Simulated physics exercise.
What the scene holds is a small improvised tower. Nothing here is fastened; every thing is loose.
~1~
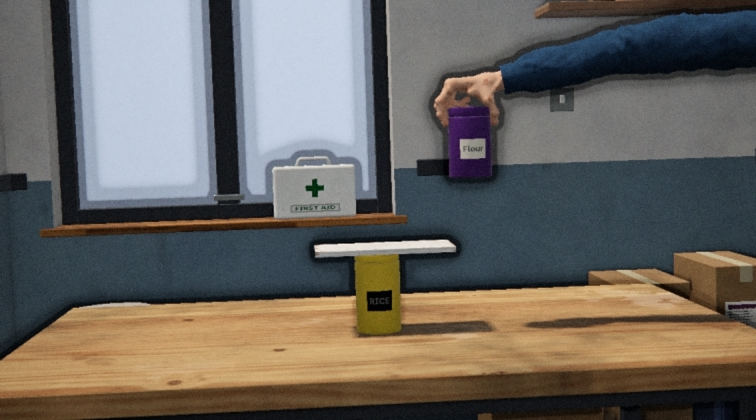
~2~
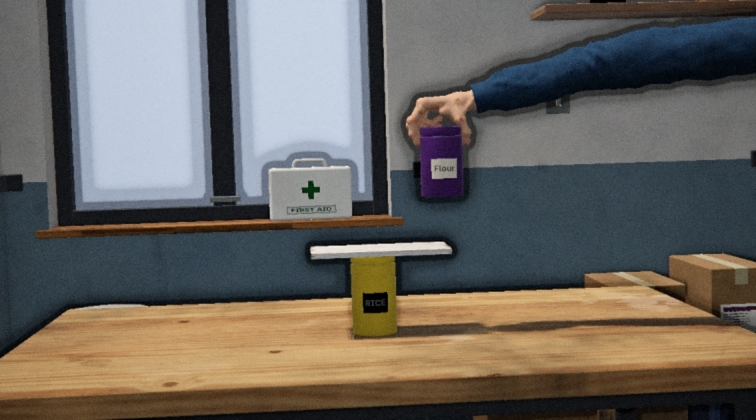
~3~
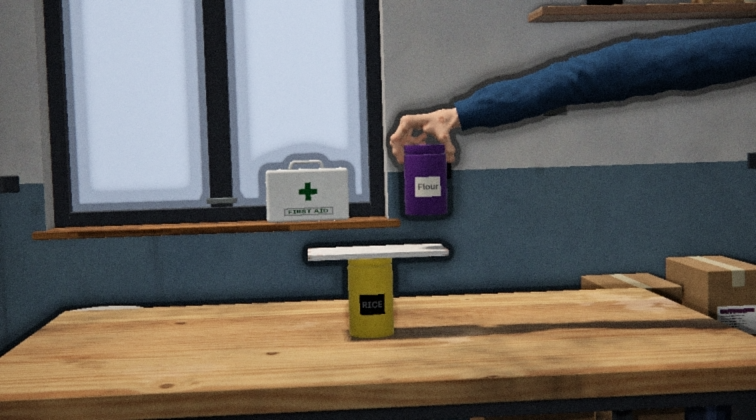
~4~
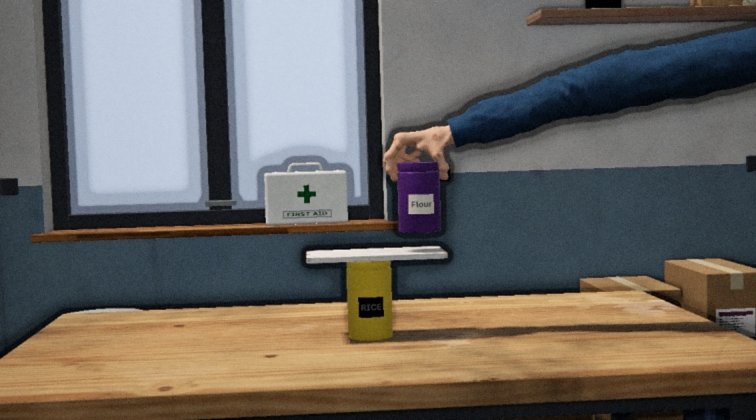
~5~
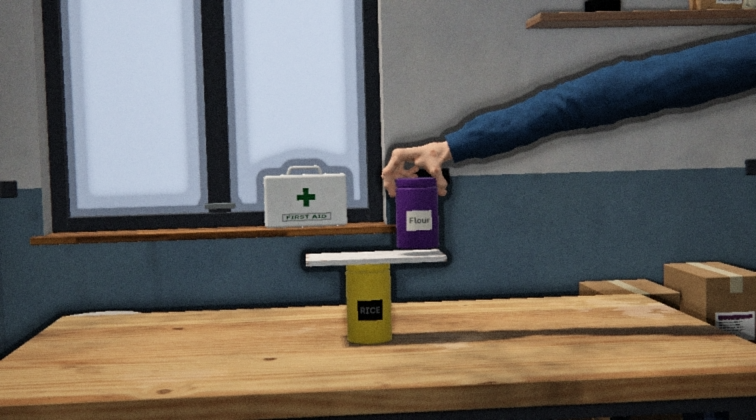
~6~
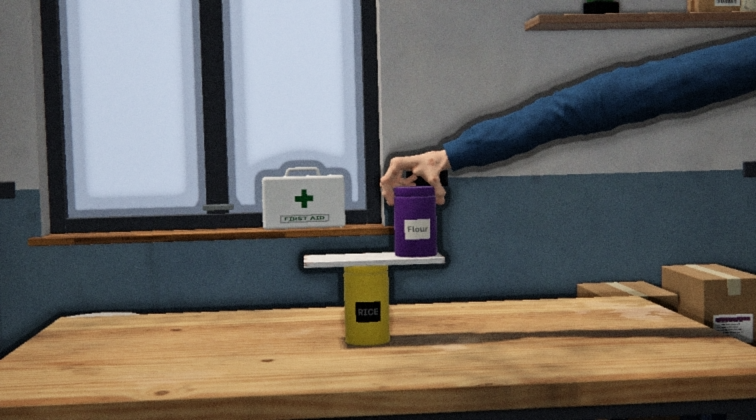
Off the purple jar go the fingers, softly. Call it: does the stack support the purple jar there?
No, it does not.
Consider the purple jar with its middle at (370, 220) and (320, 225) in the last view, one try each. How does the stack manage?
Result one: The stack stands. Result two: The stack falls.
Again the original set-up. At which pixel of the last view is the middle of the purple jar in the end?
The object finishes somewhere near (481, 318).
Then, 0.40 s after the last picture, purple jar now fallen; white board tipped 57° from how it was.
Then, 0.50 s after the last picture, white board on its side.
Then, 0.90 s after the last picture, white board now fallen.
By the end, fallen, purple jar and white board; yellow jar in place. Seen from the same camera at the end, purple jar near (481, 318). The stack comes apart.
